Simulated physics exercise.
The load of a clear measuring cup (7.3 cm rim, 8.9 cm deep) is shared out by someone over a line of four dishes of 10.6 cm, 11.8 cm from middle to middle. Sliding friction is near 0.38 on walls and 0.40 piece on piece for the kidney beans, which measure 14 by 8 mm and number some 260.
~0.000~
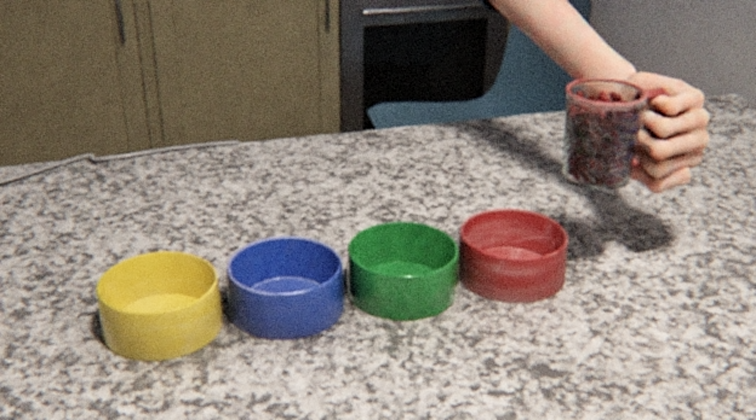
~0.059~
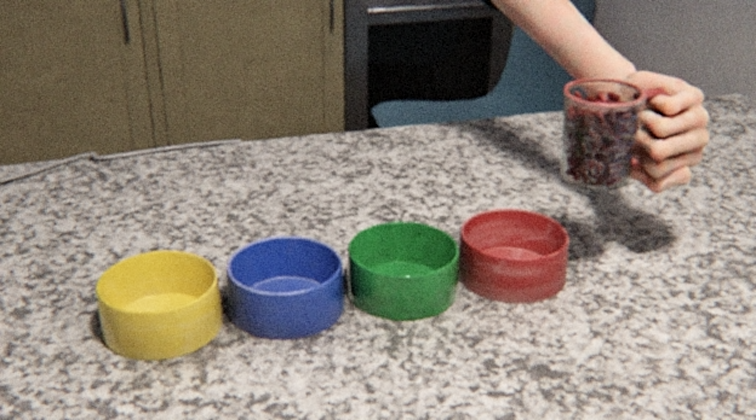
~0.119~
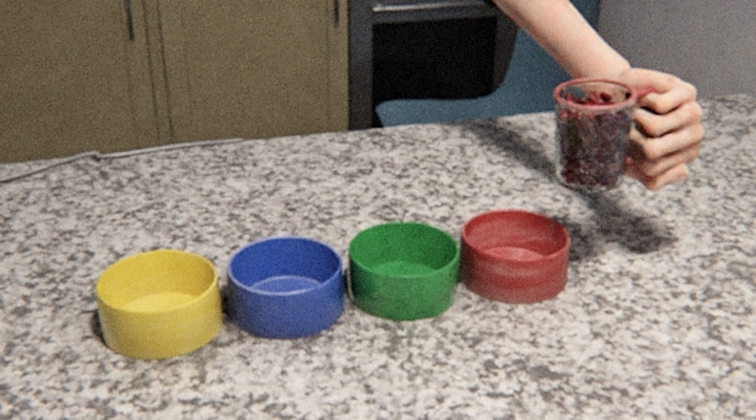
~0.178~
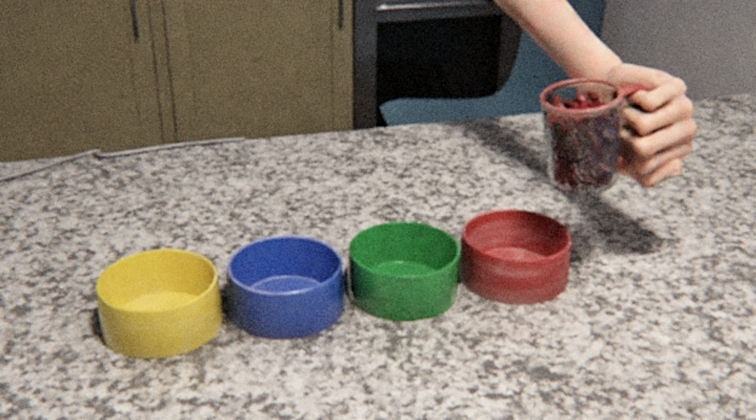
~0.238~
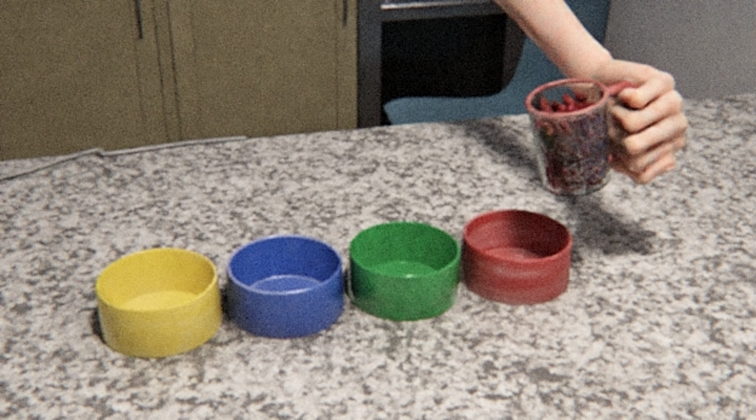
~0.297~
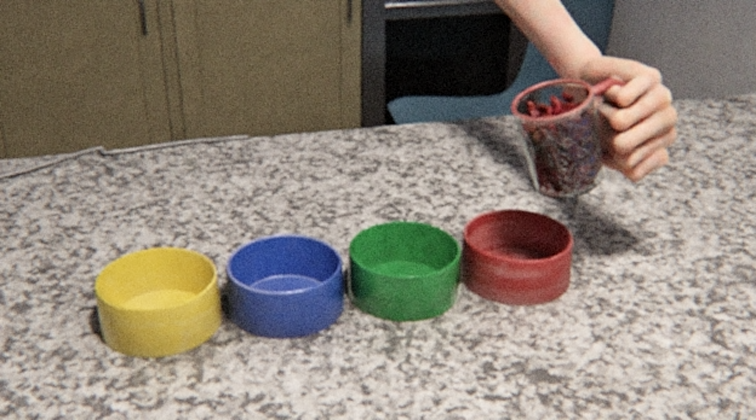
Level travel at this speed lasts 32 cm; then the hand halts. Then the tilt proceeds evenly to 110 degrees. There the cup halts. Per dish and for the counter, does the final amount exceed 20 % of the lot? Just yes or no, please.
In short: Red dish no, blue dish yes, green dish no, yellow dish yes, counter yes.
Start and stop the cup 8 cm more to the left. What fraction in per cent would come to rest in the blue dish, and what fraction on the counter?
Shares - blue 0 / counter 10.
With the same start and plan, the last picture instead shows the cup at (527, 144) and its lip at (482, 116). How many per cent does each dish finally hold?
It'd finish with red at 0, blue at 20, green at 0 and yellow at 50.
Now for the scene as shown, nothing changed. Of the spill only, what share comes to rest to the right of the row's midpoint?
0 %.
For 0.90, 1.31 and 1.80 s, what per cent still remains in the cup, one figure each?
100, 95, 20.
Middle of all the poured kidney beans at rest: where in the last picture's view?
Somewhere around (205, 308) in the final frame.
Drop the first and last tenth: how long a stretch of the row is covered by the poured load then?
I'd put it at close to 14 cm.
Then, at 0.90 s, tilt 62 degrees; cup holds 100 %.
Then, at 1.31 s, tilt 92 degrees; cup holds 95 %, blue 5 %.
After 1.80 s, tilt 110 degrees; cup holds 20 %, blue 20 %, yellow 30 %.
At rest (3.1 s), red 0 %, blue 25 %, green 0 %, yellow 45 %, counter 30 %.
